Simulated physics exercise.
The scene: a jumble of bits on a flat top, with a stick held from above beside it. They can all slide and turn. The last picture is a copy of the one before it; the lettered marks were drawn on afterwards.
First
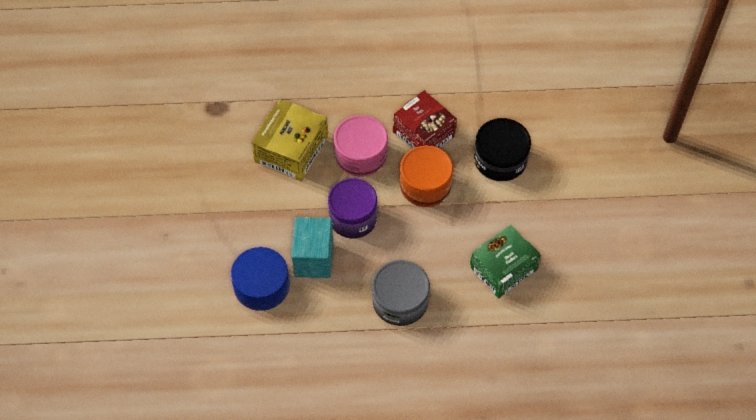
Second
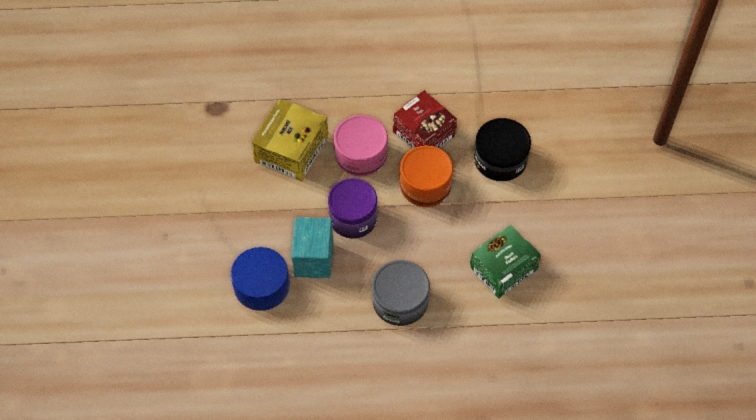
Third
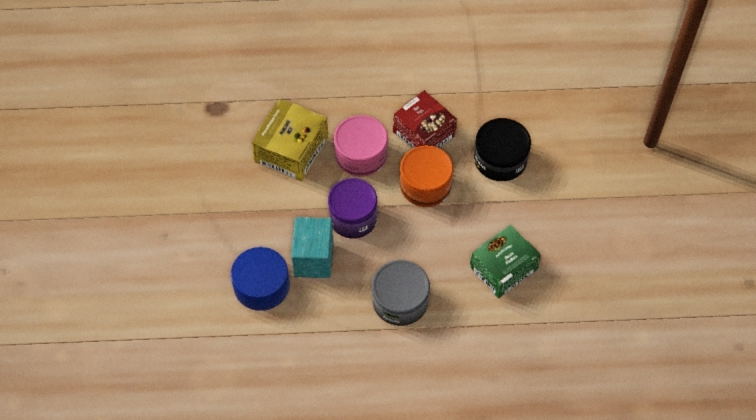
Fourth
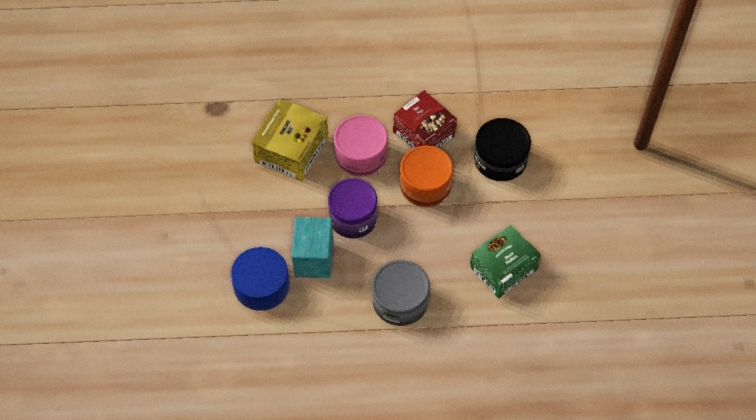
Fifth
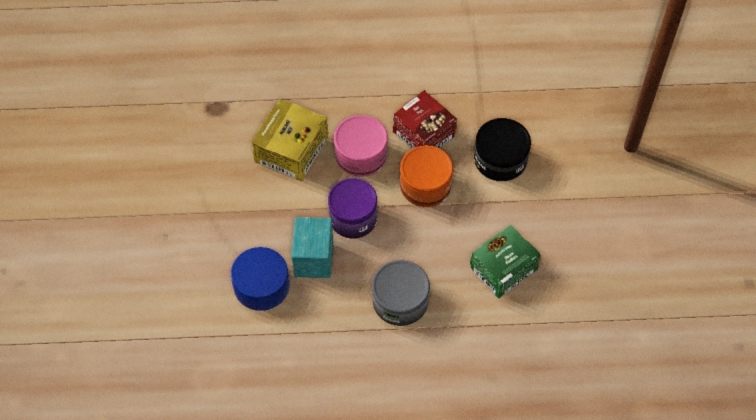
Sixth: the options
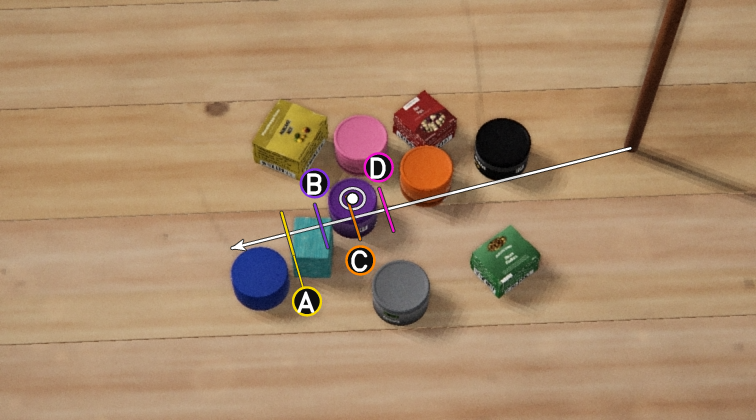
In the video, a thin brown stick moves slowly leftward at the upper right of a light wooden surface, while a cluster of colourful round tubs, small packets and a turquoise block stays still beside it.
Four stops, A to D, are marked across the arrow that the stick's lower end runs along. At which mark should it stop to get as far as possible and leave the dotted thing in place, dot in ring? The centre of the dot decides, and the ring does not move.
At D, and not beyond.
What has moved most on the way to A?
The purple tub.
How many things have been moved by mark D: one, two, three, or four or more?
Three.
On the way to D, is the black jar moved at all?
Yes.
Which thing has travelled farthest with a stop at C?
The orange tub.
On the marked copy, A at (288, 234); B at (322, 225); C at (354, 218); D at (386, 210); the arrow from (631, 148) to (232, 248); the white dot at (353, 199).
Taking D. A third of the way, foot of the stick (543, 171).
Two thirds of the way, foot of the stick (453, 194); black jar (485, 145).
When it is over, foot of the stick (386, 211); orange tub (378, 174); black jar (485, 145); the dot is still in its ring.
As for the rest, A shifts the dotted thing to (262, 209); B shifts the dotted thing to (289, 213); C shifts the dotted thing to (321, 213).
